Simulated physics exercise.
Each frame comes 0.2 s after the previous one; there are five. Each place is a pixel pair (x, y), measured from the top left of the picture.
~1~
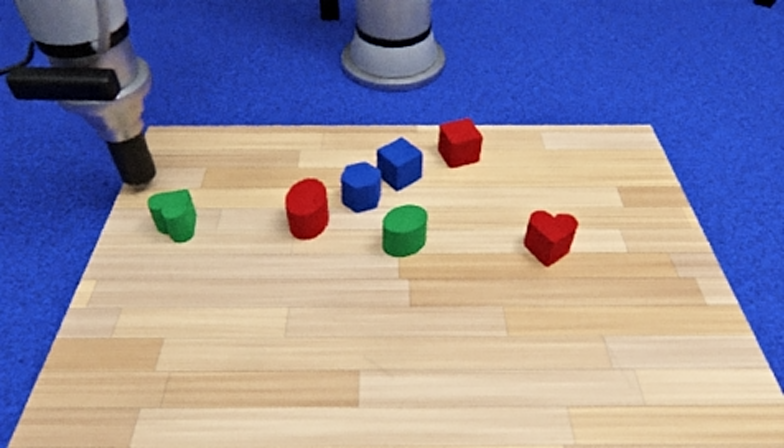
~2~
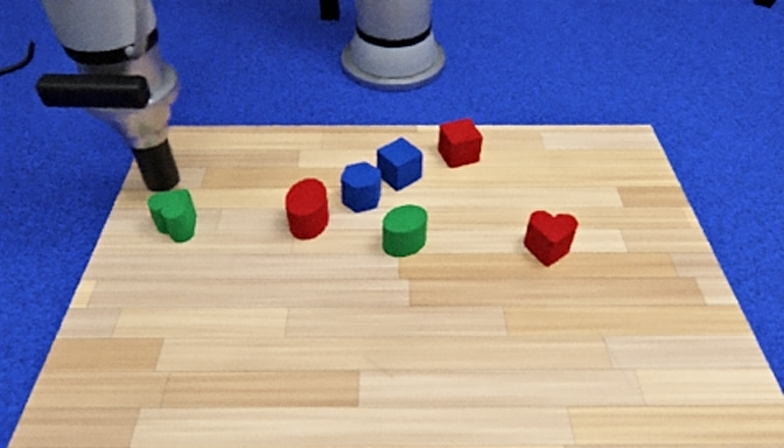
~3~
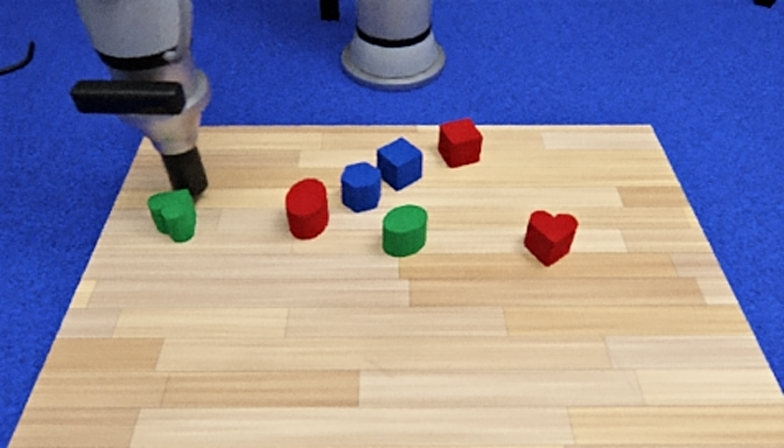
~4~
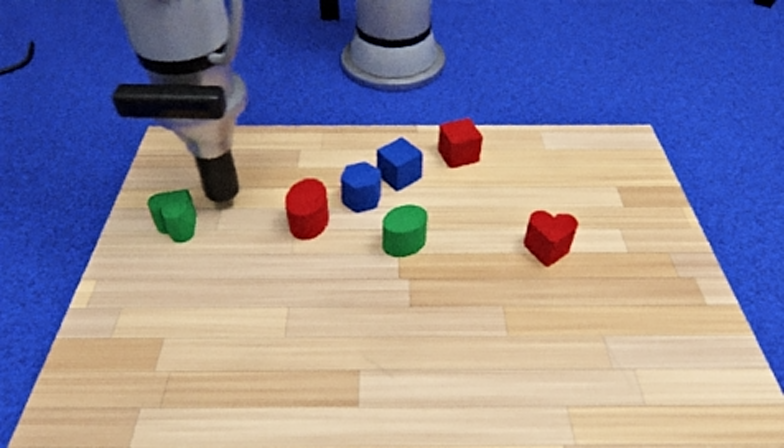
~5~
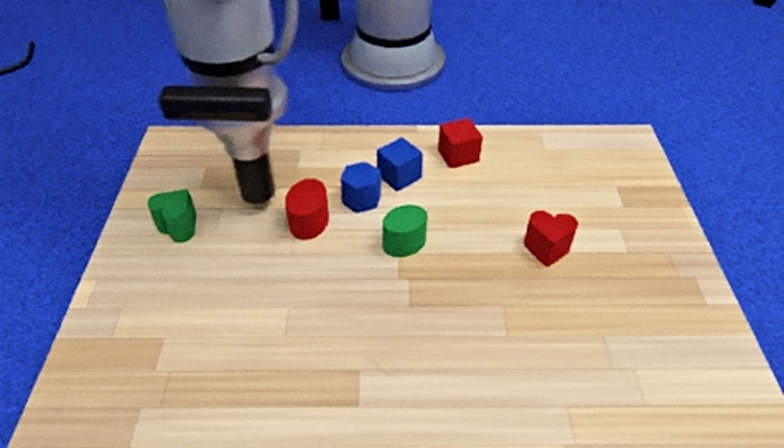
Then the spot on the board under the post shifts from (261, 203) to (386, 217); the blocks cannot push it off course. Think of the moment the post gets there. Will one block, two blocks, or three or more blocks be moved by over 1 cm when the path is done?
My answer is three or more.
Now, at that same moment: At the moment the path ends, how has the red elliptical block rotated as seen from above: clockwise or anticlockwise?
From the top: Clockwise.
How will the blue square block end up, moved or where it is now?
By then it is displaced.
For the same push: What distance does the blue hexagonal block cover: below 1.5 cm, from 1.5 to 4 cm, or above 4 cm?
It moves more than 4 cm.
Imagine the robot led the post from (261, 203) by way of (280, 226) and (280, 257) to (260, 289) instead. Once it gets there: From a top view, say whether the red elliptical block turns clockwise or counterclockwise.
Spins counterclockwise.
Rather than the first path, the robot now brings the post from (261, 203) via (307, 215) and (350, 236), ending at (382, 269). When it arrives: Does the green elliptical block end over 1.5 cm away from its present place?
It seems so.
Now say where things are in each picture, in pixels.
Lower end of the post at (139, 175), tops of blocks, red elliptical block at (306, 196), blue hexagonal block at (361, 174), blue square block at (400, 151), green elliptical block at (405, 218), in the first picture.
Post at (163, 181), blocks as before, in the second picture.
Post at (191, 187), blocks as before, in the third picture.
Post at (223, 191), blocks as before, in the fourth picture.
Post at (258, 192), red elliptical block at (306, 196), blue hexagonal block at (361, 174), blue square block at (400, 151), green elliptical block at (405, 218), in the fifth picture.
On the path given first. One third of the way, post at (301, 197); red elliptical block at (322, 202), turned 25° clockwise.
Two thirds of the way, post at (344, 202); red elliptical block at (347, 214), turned 85° clockwise; blue hexagonal block at (375, 172), turned 20° anticlockwise.
At the end, post at (386, 206); red elliptical block at (349, 216), turned 90° clockwise; blue hexagonal block at (405, 170), turned 60° anticlockwise; blue square block at (408, 145), turned 25° anticlockwise; green elliptical block not moved.
